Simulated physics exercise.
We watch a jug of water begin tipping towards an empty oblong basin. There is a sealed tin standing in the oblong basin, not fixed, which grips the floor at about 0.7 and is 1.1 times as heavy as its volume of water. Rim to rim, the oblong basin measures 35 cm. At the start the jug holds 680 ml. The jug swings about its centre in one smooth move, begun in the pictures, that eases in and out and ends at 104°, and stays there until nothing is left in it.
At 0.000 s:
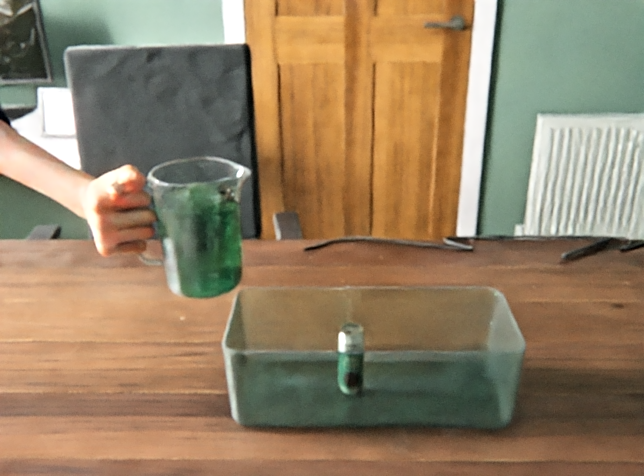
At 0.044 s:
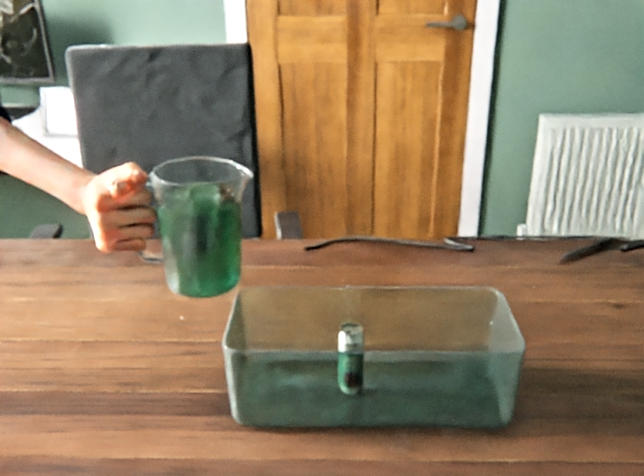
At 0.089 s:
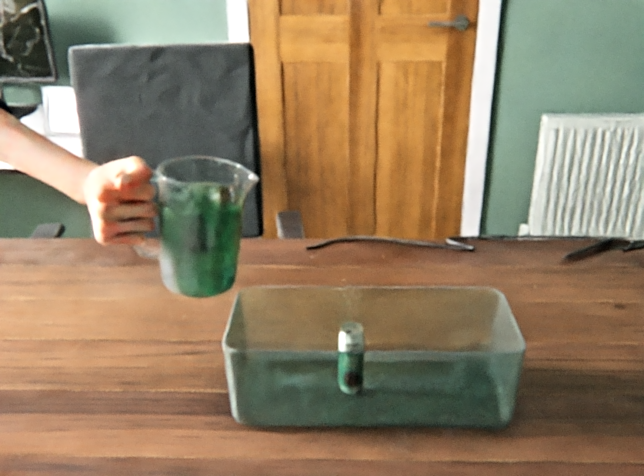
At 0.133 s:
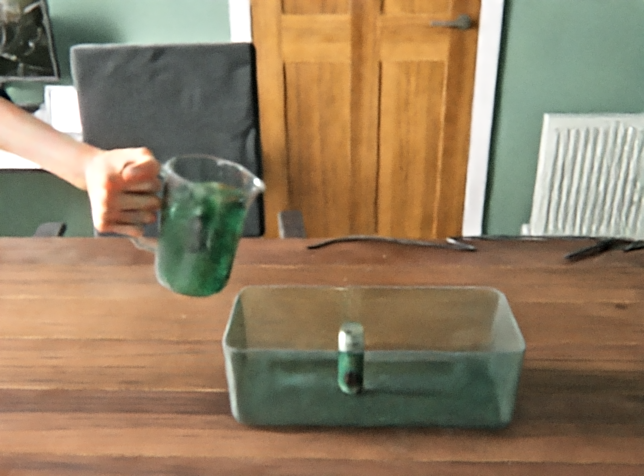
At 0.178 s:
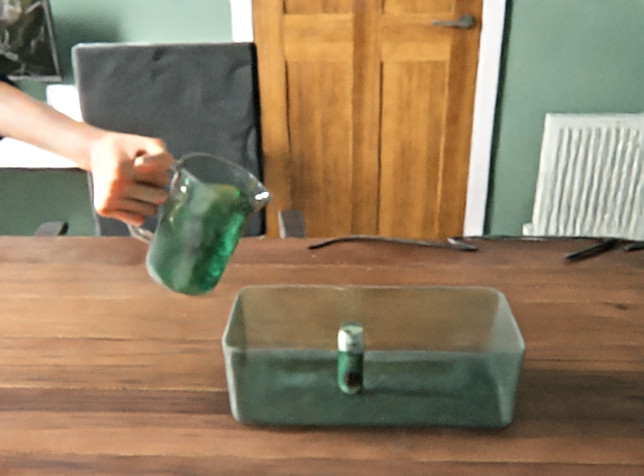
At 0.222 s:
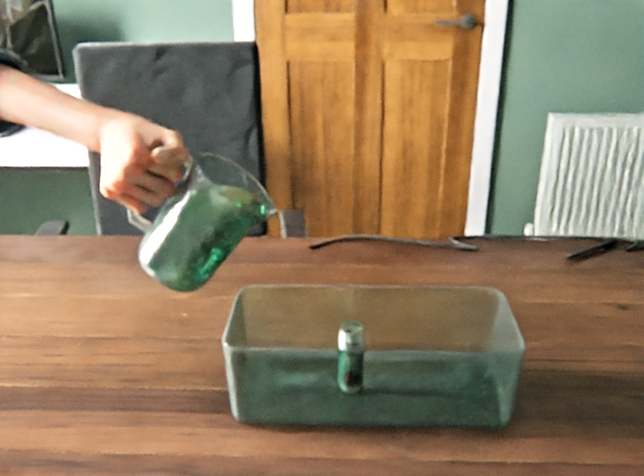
To begin with, a hand holds a clear jug of green water upright above a wooden table, to the left of an oblong see-through basin with a small tin in it. The hand then tilts the jug steadily to the right, and the water slants towards its lowered rim.
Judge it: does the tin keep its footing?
No. I'd say it will come down.
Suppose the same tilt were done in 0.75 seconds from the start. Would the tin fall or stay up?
After the tilt, the tin is still standing.
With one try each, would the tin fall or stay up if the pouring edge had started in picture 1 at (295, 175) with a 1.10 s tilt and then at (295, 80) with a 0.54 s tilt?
Trial 1 - tin stays standing; trial 2 - tin stays standing.
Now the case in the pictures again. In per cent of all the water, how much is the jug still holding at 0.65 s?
I'd say some 24 per cent remains.
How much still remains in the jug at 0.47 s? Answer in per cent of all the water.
66 %.
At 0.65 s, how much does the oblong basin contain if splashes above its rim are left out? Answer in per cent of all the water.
About 58 per cent.
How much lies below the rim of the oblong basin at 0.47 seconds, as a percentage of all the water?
About 14%.
After 0.47 s the tilt is 99° and 65 per cent is still to pour; the tin stands where it began.
After 0.65 s the tilt is 104° and 24 per cent is still to pour; the tin leans 12°.
After 0.84 s the tilt is 104° and 6 per cent is still to pour; the tin lies on its side.
After 1.04 s the tilt is 104° and 1 per cent is still to pour; the tin lies on its side.
In the end the tin lies on its side.
